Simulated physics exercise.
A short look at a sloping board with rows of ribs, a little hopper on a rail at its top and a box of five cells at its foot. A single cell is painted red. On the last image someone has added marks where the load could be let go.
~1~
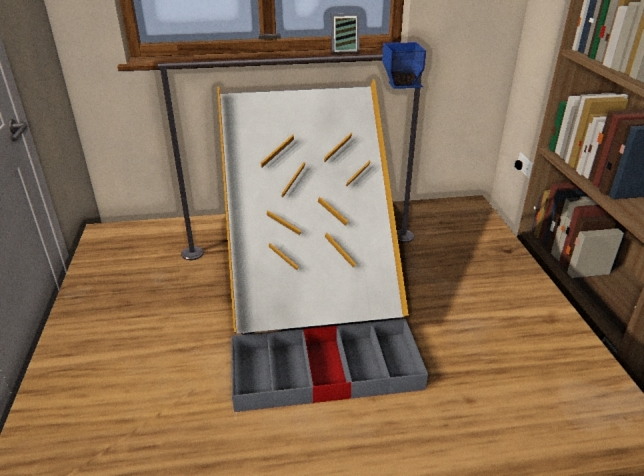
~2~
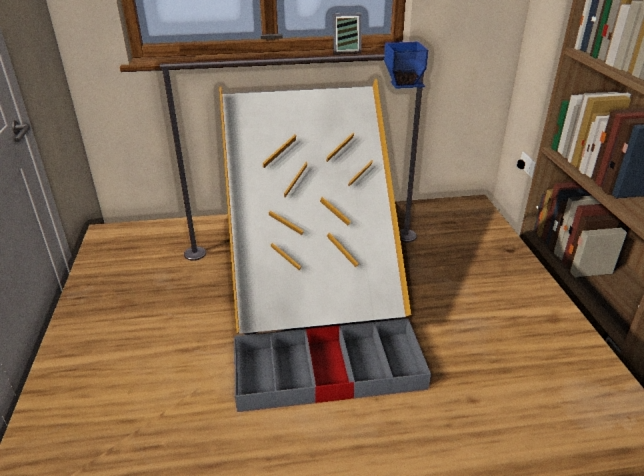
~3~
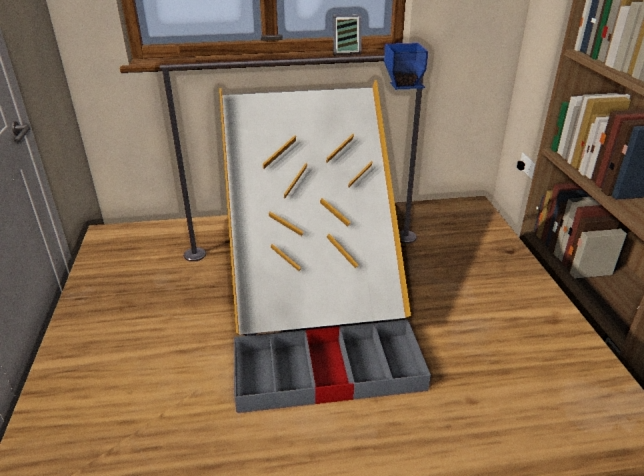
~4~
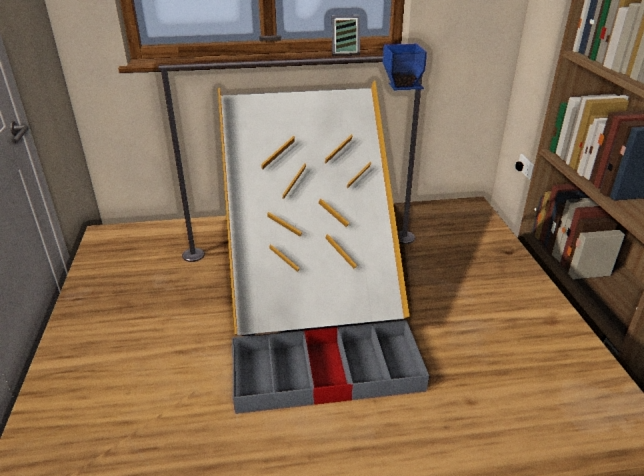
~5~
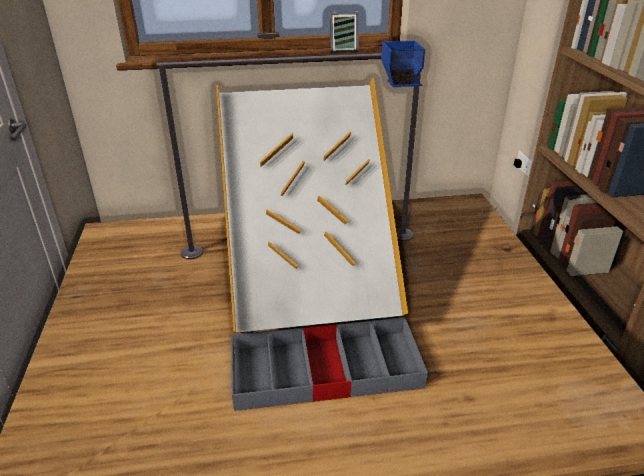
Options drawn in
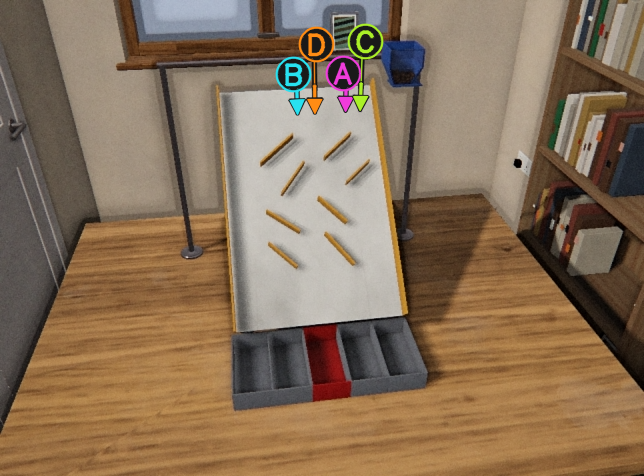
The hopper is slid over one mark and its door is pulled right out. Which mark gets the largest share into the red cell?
Go for D.
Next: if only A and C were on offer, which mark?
That is mark A.
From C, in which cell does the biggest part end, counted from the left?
The fifth.
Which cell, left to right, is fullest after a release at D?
It is the third one.
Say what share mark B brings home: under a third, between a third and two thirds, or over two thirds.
Mark B gives under a third.
On the marked copy, mark A meets the board at (345, 106); mark B meets the board at (297, 108); mark C meets the board at (360, 105); mark D meets the board at (314, 108).
Choosing A, a small share in the red cell, the bulk in other cells, a small share outside the box.
Choosing B, a small share in the red cell, the bulk in other cells, a small share outside the box.
Choosing C, none at all in the red cell, the bulk in other cells, close to a quarter outside the box.
Choosing D, close to half in the red cell, close to a third in other cells, a small share outside the box.
